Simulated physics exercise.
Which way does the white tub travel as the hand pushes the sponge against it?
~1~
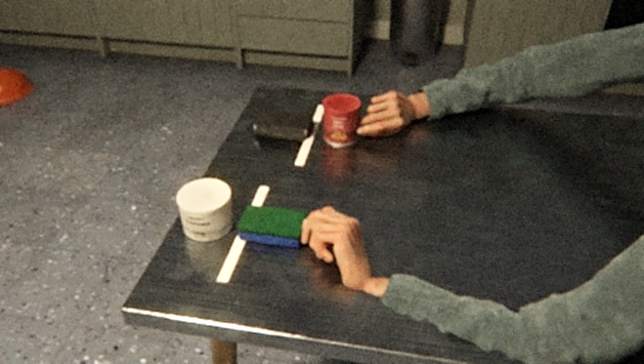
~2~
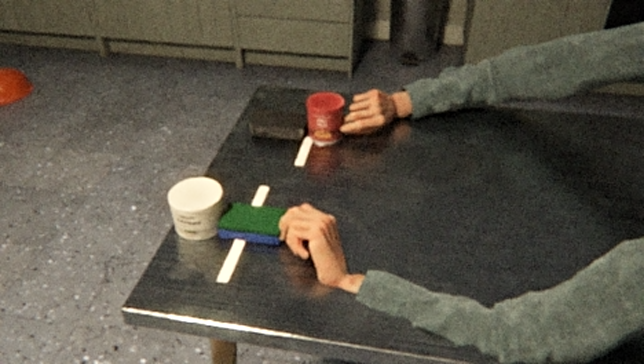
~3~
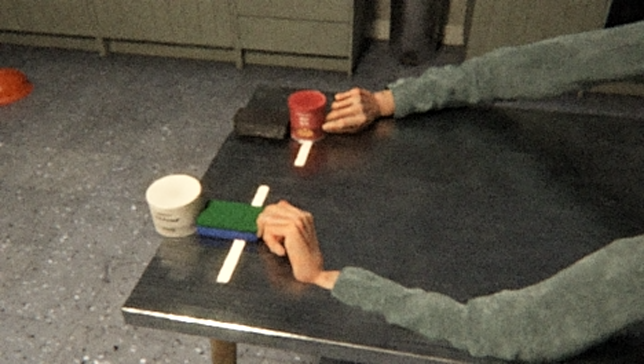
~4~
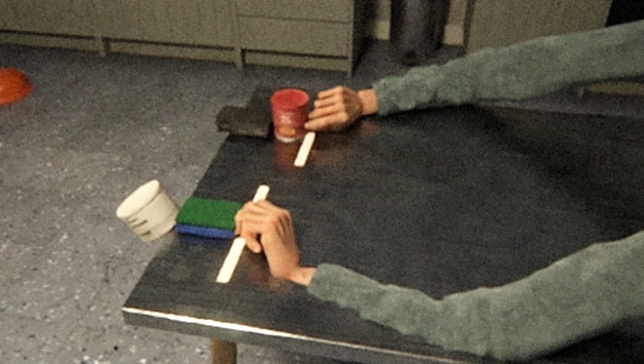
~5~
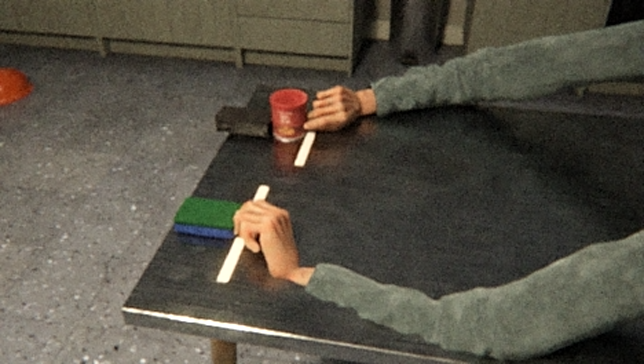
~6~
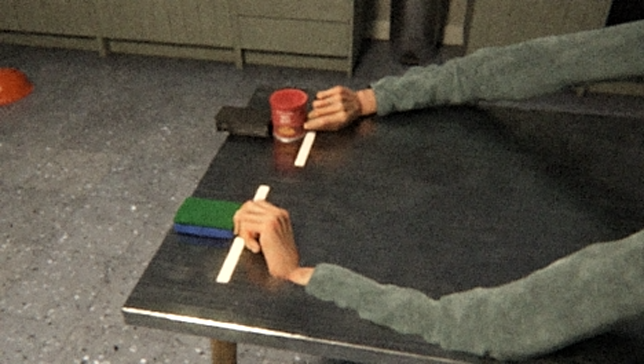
The white tub moves to the left, toward the table's edge, where it tips and goes over.
